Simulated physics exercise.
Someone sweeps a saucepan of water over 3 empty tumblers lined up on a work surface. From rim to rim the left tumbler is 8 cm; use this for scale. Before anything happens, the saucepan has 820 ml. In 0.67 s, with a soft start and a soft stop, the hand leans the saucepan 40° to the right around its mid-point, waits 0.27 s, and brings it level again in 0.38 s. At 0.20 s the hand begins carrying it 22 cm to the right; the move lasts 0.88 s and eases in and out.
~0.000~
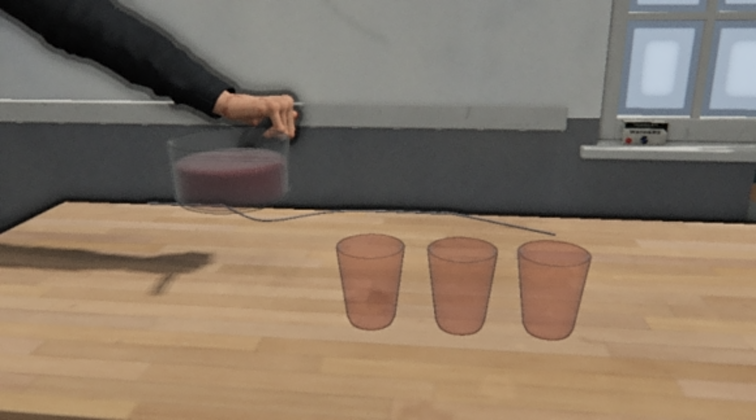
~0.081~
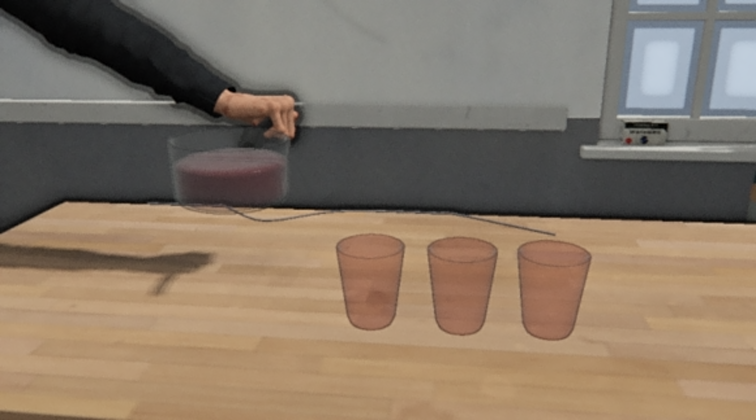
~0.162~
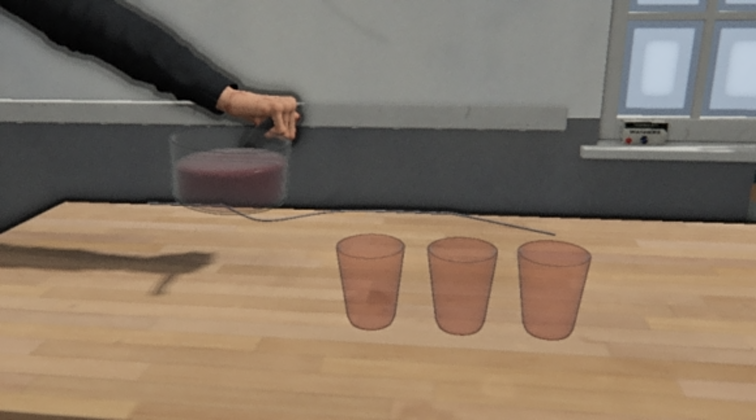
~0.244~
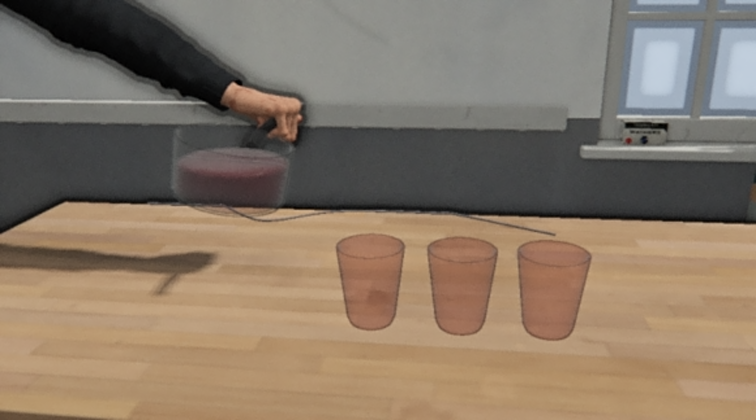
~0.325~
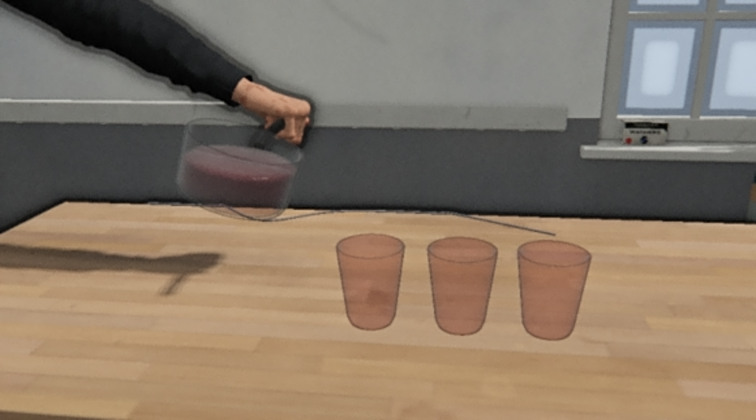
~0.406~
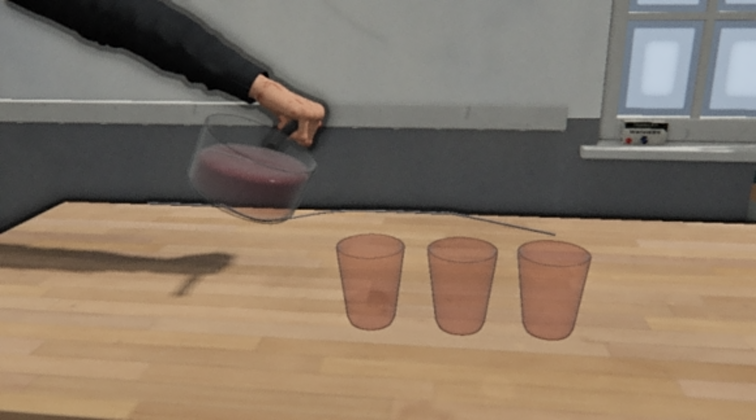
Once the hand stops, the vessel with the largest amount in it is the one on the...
Middle of the line.
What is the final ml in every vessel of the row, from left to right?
Left 0 ml, middle 90 ml, right 30 ml.
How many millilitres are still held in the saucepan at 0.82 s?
620 ml.
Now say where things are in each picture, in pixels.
It leans 0°; its right rim is at (286, 141); the water meets the walls at (180, 158) and (286, 161); the left tumbler's rim runs from (338, 246) to (404, 249); the middle tumbler's rim runs from (428, 250) to (497, 252); the right tumbler's rim runs from (519, 253) to (590, 256), in the first frame.
It leans 1°; its right rim is at (286, 143); the water meets the walls at (180, 158) and (286, 161), in the second frame.
It leans 6°; its right rim is at (288, 147); the water meets the walls at (181, 158) and (287, 162), in the third frame.
It leans 12°; its right rim is at (292, 154); the water meets the walls at (182, 156) and (289, 163), in the fourth frame.
It leans 19°; its right rim is at (301, 162); the water meets the walls at (189, 151) and (297, 170), in the fifth frame.
It leans 27°; its right rim is at (315, 171); the water meets the walls at (202, 149) and (311, 173), in the sixth frame.
By 0.65 s the tilt is 40° and from the left they hold 0 ml, 0 ml, 0 ml, the saucepan 735 ml, and 0 ml is on the work surface.
By 0.82 s the tilt is 40° and from the left they hold 0 ml, 60 ml, 0 ml, the saucepan 620 ml, and 25 ml is on the work surface.
By 1.01 s the tilt is 37° and from the left they hold 0 ml, 85 ml, 5 ml, the saucepan 525 ml, and 75 ml is on the work surface.
By 1.21 s the tilt is 8° and from the left they hold 0 ml, 90 ml, 30 ml, the saucepan 500 ml, and 175 ml is on the work surface.
At rest from the left they hold 0 ml, 90 ml, 30 ml, the saucepan 500 ml, and 200 ml is on the work surface.
